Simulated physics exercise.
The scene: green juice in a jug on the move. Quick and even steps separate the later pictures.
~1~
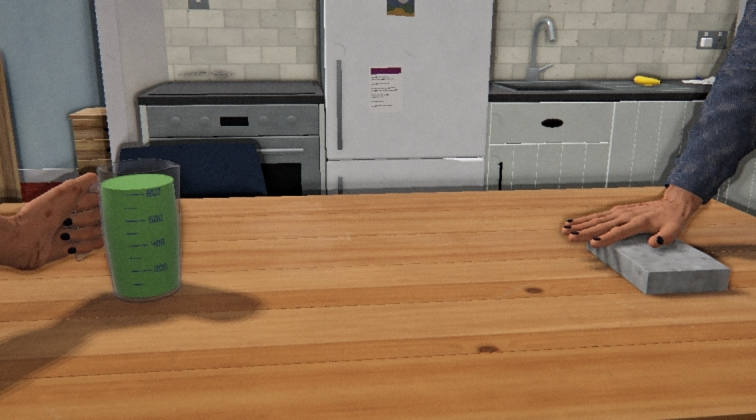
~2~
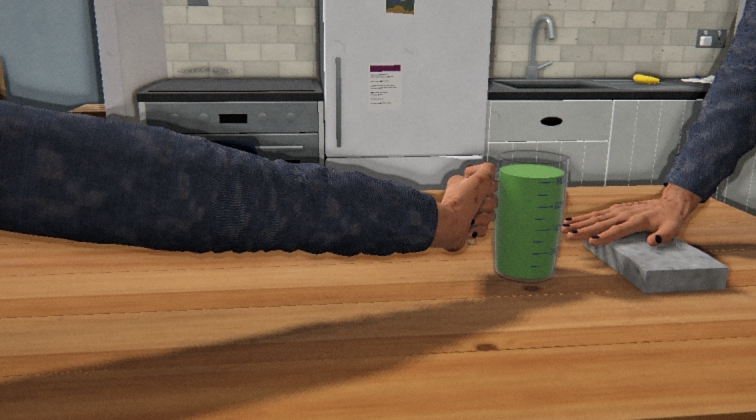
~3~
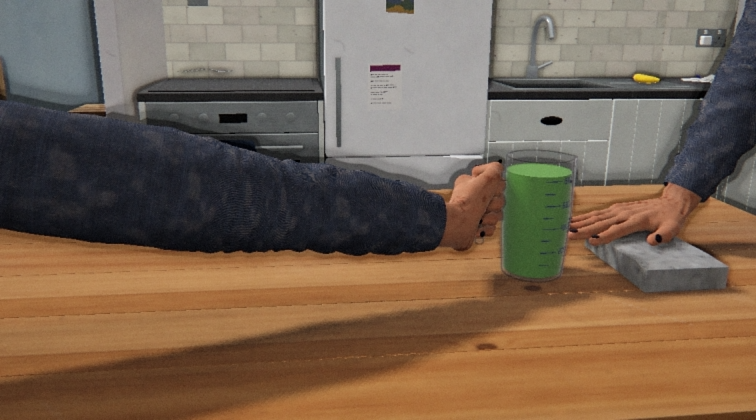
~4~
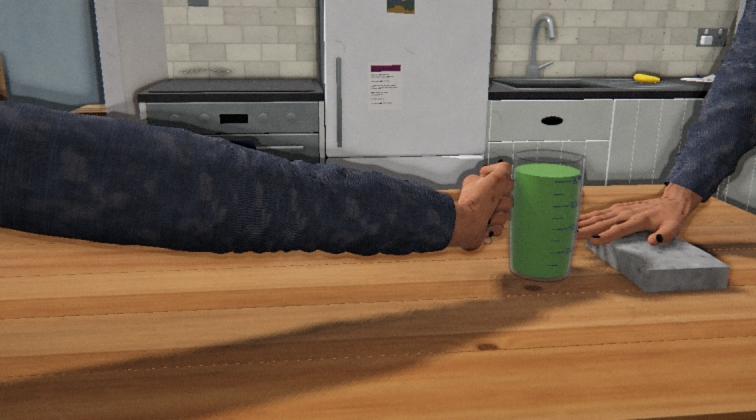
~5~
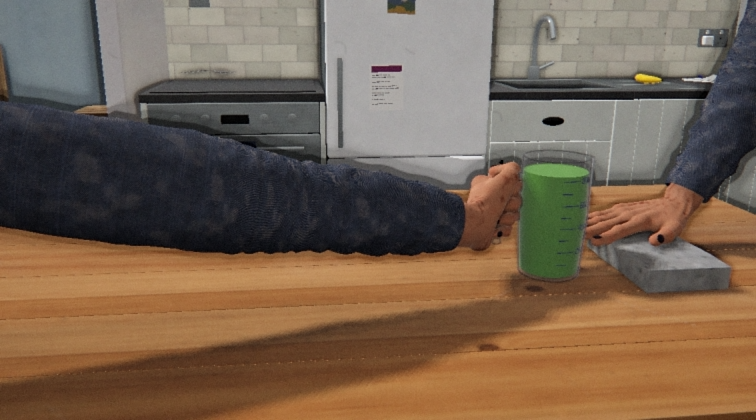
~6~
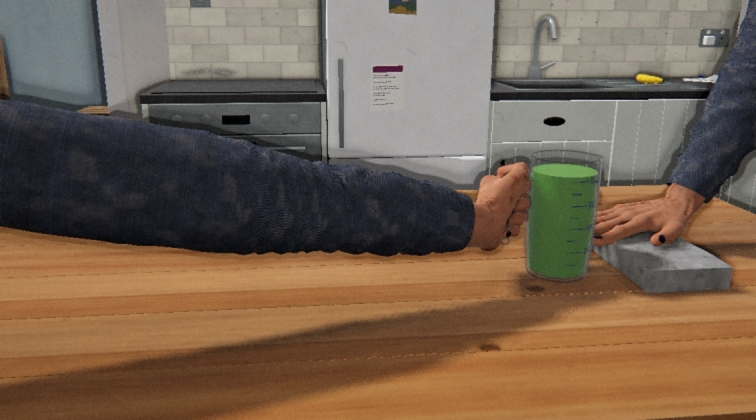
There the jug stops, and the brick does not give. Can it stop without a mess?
It ends up with no mess.
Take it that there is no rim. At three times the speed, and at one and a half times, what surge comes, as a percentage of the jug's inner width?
35 and 20 per cent.
Shortly, the jug meets the brick.
Then, the green juice surges up the wall; the wave climbs under half way to the rim.
At the finish, the jug stands at the brick; none is lost.
